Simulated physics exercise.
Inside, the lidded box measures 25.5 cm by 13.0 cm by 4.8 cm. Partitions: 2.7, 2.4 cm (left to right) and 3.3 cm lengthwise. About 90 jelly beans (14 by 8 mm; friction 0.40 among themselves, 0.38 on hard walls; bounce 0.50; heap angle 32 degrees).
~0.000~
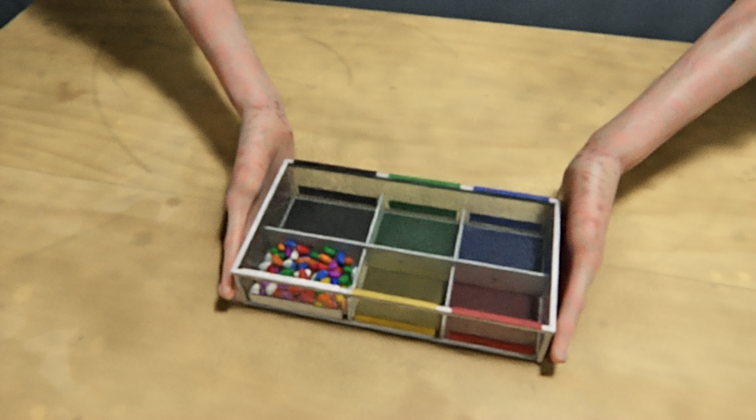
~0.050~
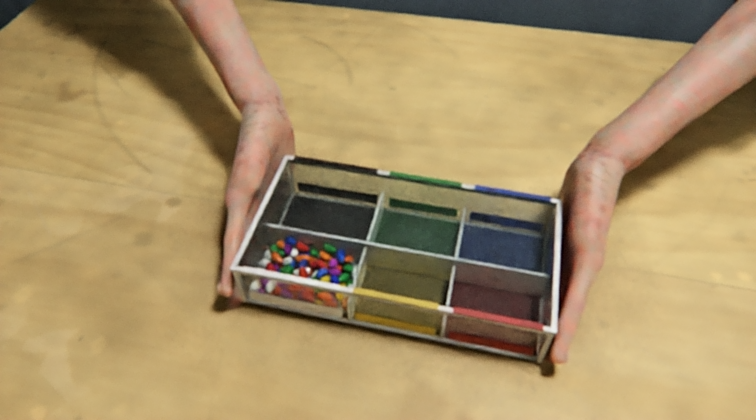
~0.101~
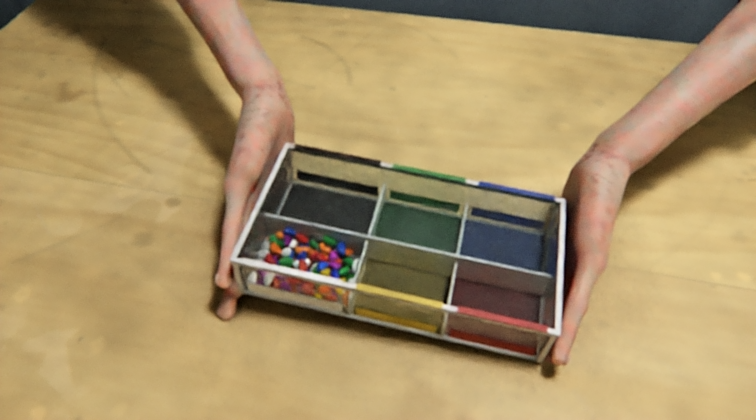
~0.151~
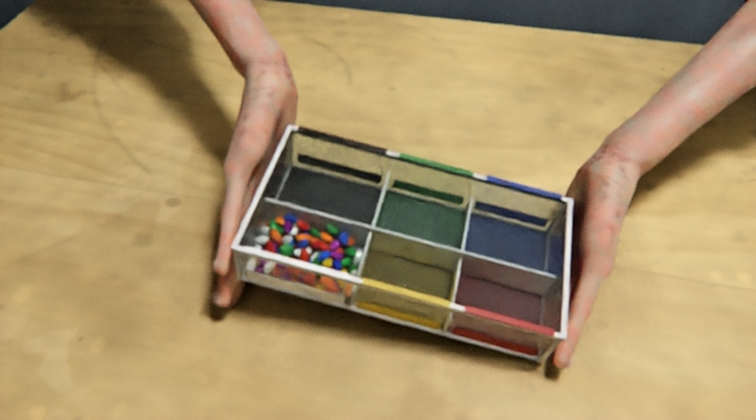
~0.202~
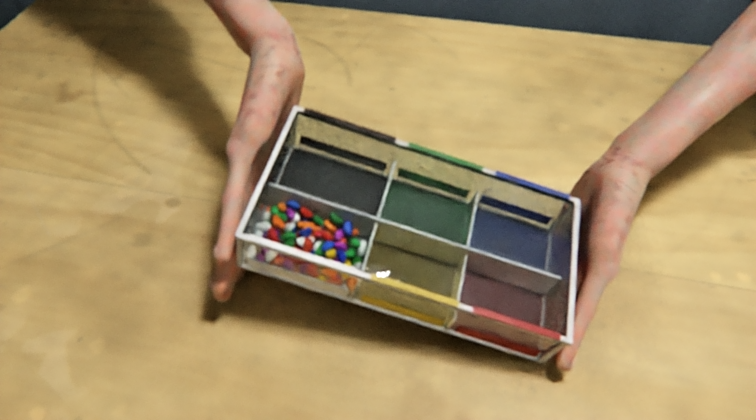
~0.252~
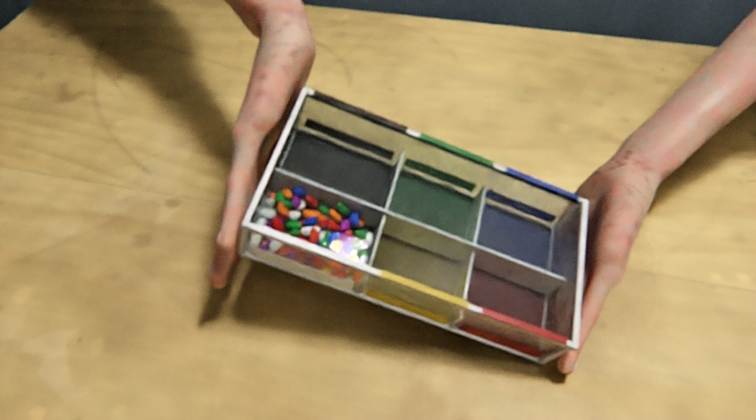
On a wooden table, two hands tilting a clear divided box of colourful jelly beans, its left side rising higher.
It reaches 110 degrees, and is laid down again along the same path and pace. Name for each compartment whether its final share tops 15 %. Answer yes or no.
Red yes, blue no, green no, yellow no, white yes, black no.
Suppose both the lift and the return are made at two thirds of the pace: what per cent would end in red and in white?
Red 65, white 35.
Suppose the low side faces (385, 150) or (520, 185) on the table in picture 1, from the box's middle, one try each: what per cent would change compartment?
About 45 and 85 per cent.
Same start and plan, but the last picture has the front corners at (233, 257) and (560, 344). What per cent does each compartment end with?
Red 25, blue 0, green 0, yellow 5, white 75, black 0.
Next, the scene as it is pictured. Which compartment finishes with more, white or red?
The red one has more.
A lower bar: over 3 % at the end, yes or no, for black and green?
Black no; green no.
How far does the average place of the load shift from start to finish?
Some 15.0 cm.
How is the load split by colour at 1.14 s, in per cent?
Red 35, blue 0, green 0, yellow 15, white 50, black 0.
After 1.14 s, tilt 110 degrees; red 35 %, yellow 15 %, white 50 %.
After 1.74 s, tilt 48 degrees; red 70 %, yellow 10 %, white 20 %.
After 2.38 s, tilt 0 degrees; red 70 %, yellow 10 %, white 20 %.
By 2.8 s all is still; red 70 %, blue 0 %, green 0 %, yellow 10 %, white 20 %, black 0 %.
